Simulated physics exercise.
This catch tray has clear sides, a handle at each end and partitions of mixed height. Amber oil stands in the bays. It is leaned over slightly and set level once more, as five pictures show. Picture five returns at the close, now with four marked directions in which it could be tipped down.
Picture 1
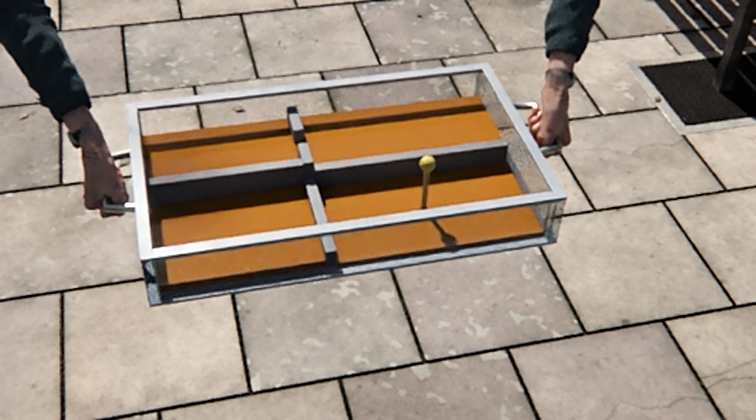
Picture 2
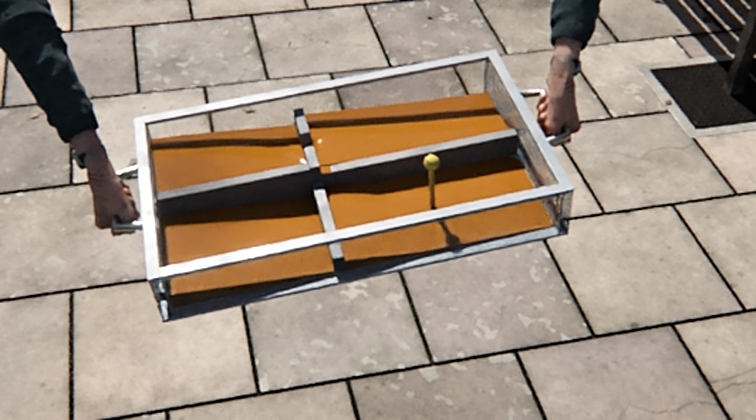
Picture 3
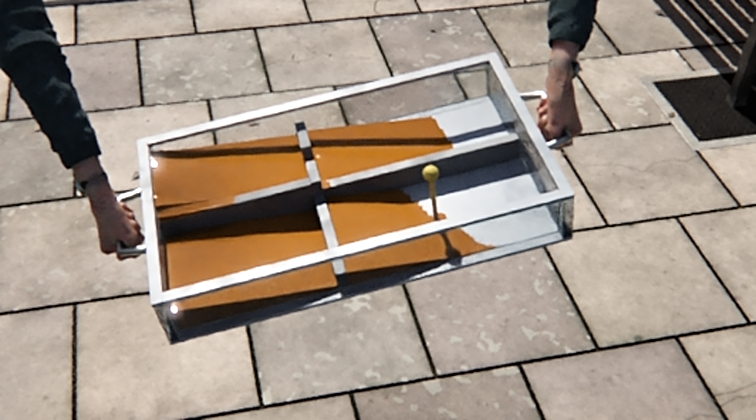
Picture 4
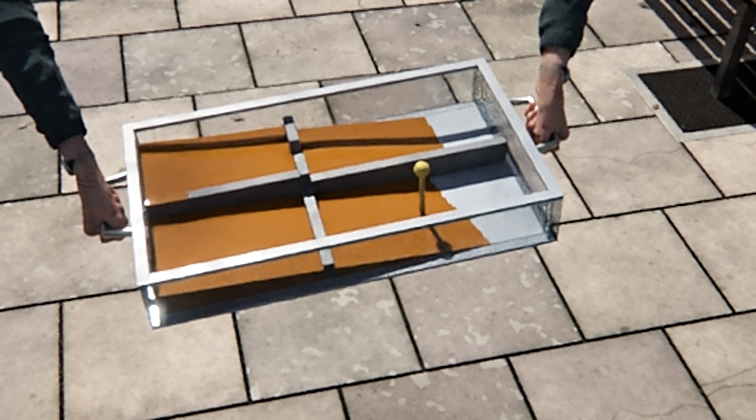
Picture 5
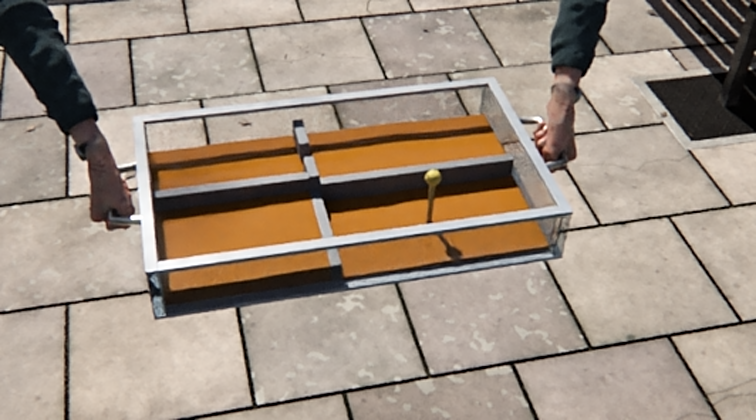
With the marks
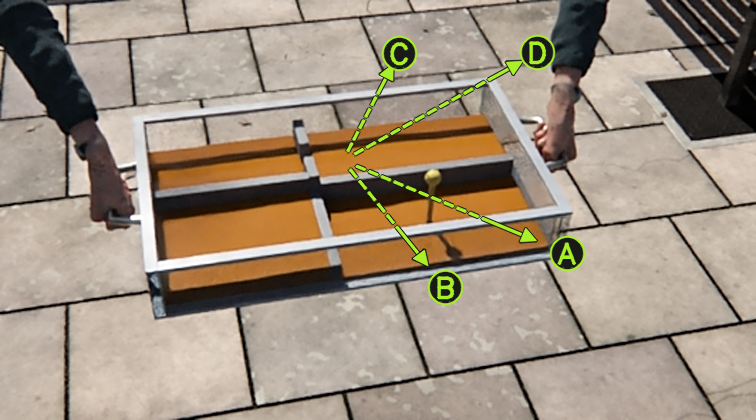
A clear-sided tray of amber liquid, gripped by a handle at each end by two hands, starts level, then dips to the left. The liquid shifts leftward across the partitions, baring the pale floor at the right around a yellow peg, before the tray levels and liquid covers all four bays again.
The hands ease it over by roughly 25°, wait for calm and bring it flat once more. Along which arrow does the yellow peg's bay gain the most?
Best: B.
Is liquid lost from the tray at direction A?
Yes.
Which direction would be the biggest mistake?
That would be C.
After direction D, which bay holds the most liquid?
The back right bay.
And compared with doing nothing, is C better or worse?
It is worse.
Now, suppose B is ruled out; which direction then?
That is direction A.
In lime, A ends at (531, 238); B ends at (424, 261); C ends at (390, 69); D ends at (517, 63).
If A is chosen, about 34 % of the liquid ends in the peg's bay; about 59 % goes over the rim.
If B is chosen, about 50 % of the liquid ends in the peg's bay; about 23 % goes over the rim.
If C is chosen, about 6 % of the liquid ends in the peg's bay; about 50 % goes over the rim.
If D is chosen, about 12 % of the liquid ends in the peg's bay; about 57 % goes over the rim.
